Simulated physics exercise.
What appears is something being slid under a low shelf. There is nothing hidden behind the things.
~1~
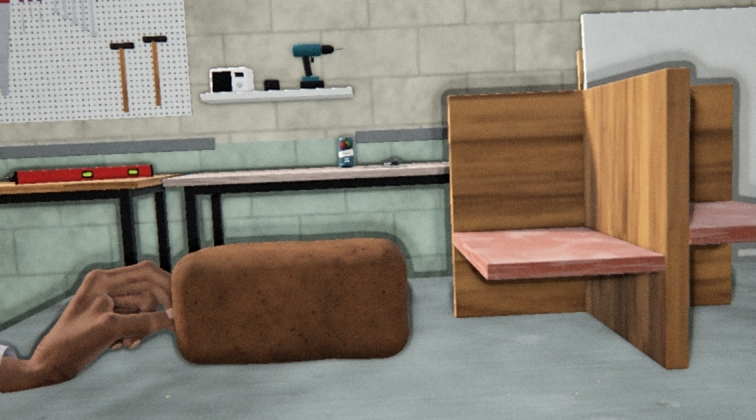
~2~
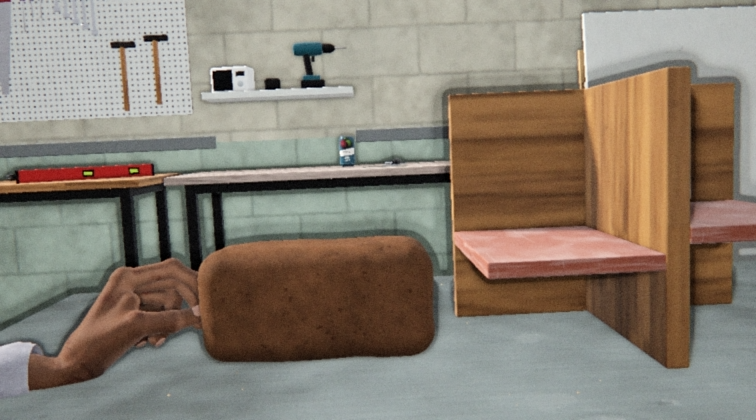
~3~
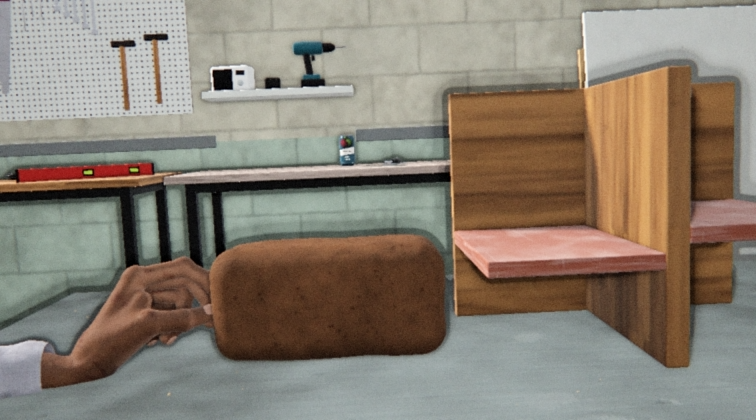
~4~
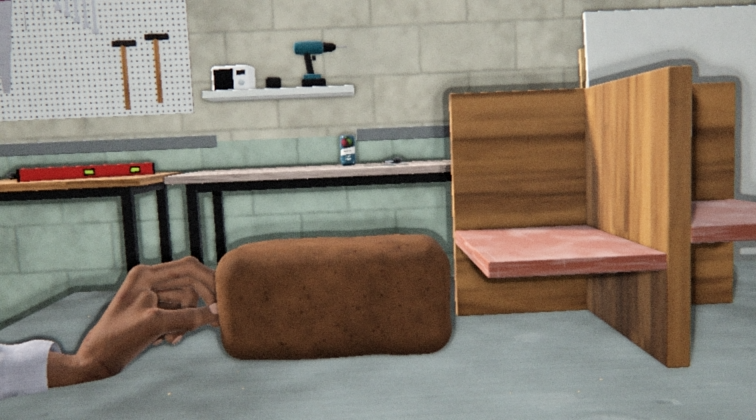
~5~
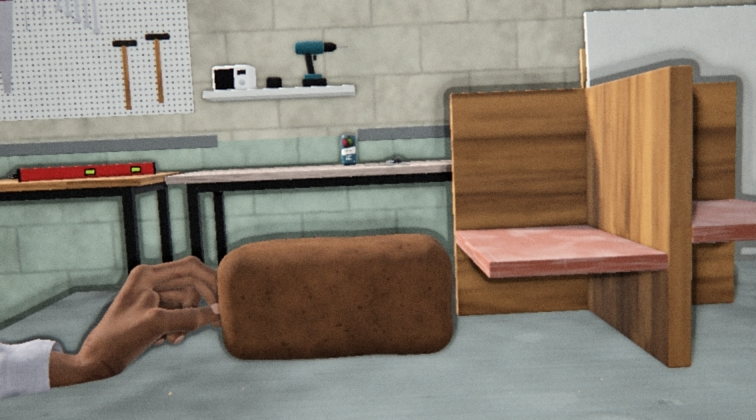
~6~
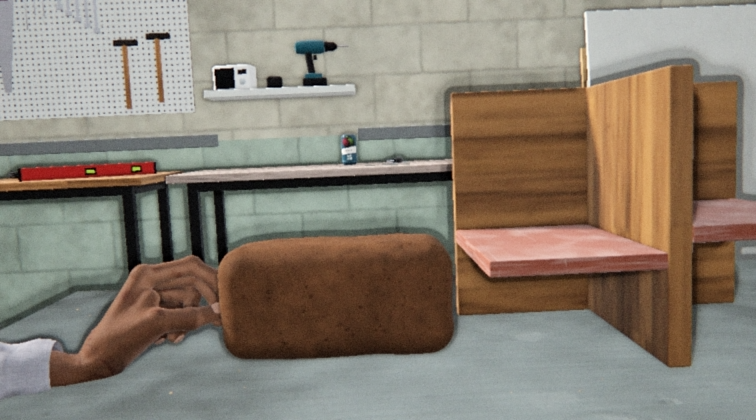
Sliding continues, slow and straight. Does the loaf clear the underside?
Chances are it snags.
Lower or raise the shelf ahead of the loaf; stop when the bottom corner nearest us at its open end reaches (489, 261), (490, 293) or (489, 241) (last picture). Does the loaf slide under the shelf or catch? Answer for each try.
Outcome by try: Hung up / hung up / in.
Then, 0.18 s past the last view, loaf sliding up to the opening near (345, 294).
Then, 0.32 s past the last view, loaf stopped at the opening near (359, 294).
Finally, the loaf catches on the edge, near (359, 294).
